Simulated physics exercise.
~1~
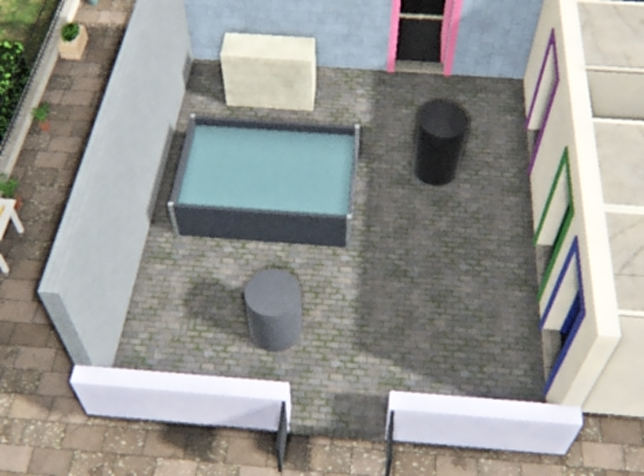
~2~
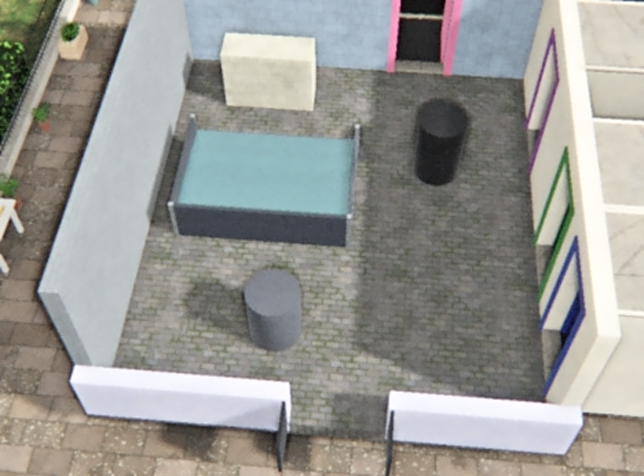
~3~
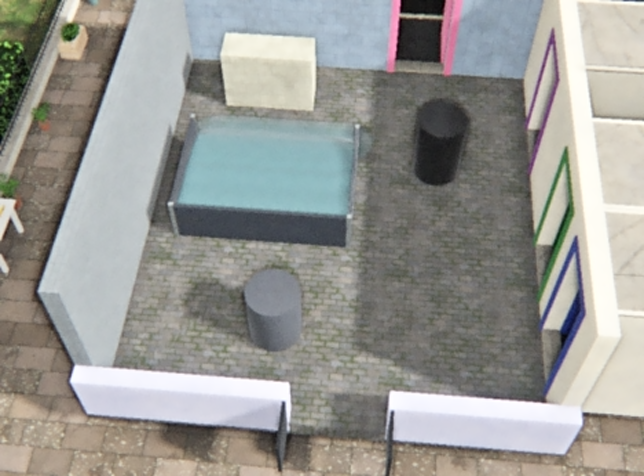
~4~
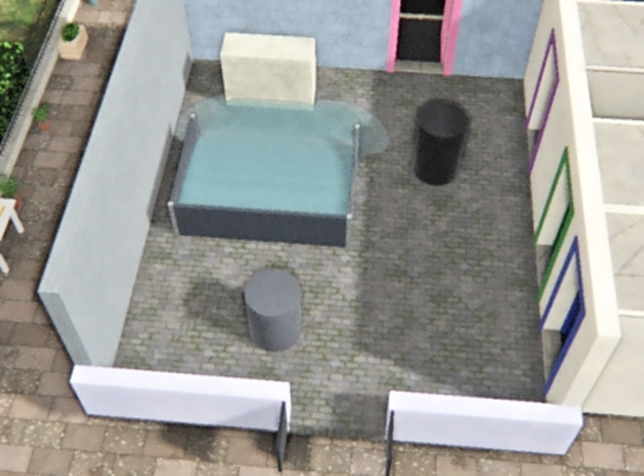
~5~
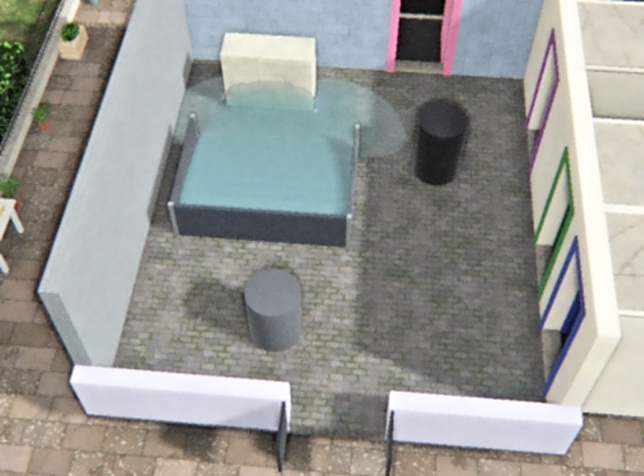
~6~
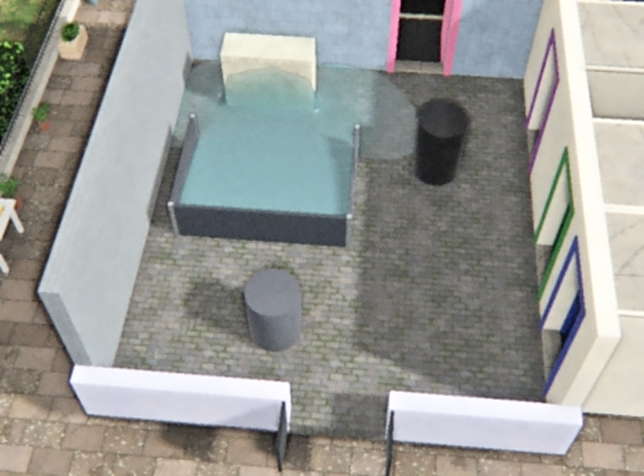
A rectangular water tank in a walled, paved yard lost its far side, and water poured out through the gap, spreading around the pale block behind it and rightward toward the black cylinder.
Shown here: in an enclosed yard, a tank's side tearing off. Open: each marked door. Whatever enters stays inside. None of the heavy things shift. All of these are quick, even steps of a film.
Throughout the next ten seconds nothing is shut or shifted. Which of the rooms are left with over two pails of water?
The purple door goes beyond what's allowed there. The green door stays inside what's allowed there. The pink door goes beyond what's allowed there. The blue door stays inside what's allowed there.
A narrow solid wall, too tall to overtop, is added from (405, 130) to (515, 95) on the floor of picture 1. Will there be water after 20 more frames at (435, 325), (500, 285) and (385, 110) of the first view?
As listed: Dry, clear, wet.
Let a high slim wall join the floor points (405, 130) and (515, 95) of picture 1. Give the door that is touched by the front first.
The pink door.
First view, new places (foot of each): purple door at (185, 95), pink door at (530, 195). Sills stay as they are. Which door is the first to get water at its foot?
My answer: The purple door.
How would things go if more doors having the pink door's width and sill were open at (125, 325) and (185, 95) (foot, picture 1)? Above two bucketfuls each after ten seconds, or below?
Door by door: Ends up below, then ends up above.
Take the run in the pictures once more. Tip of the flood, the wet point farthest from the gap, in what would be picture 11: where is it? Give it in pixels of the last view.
The farthest point of the front sits at (451, 75).
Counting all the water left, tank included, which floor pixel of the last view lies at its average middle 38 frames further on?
I'd put it at around (345, 173).
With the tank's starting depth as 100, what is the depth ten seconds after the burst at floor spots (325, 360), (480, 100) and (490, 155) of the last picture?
The three come to some 12, 14 and 12 per cent respectively.
A moment on, water covers 25 % of the floor; the purple door not reached, the green door not reached, the pink door under two buckets in, the blue door not reached.
Next, water covers 35 % of the floor; the purple door not reached, the green door not reached, the pink door over two buckets in, the blue door not reached.
Then, water covers 50 % of the floor; the purple door under two buckets in, the green door wet at the sill, nothing in, the pink door far over two buckets in, the blue door not reached.
Later, water covers 85 % of the floor; the purple door far over two buckets in, the green door wet at the sill, nothing in, the pink door far over two buckets in, the blue door wet at the sill, nothing in.
In the end, water covers 95 % of the floor; the purple door far over two buckets in, the green door wet at the sill, nothing in, the pink door far over two buckets in, the blue door wet at the sill, nothing in.
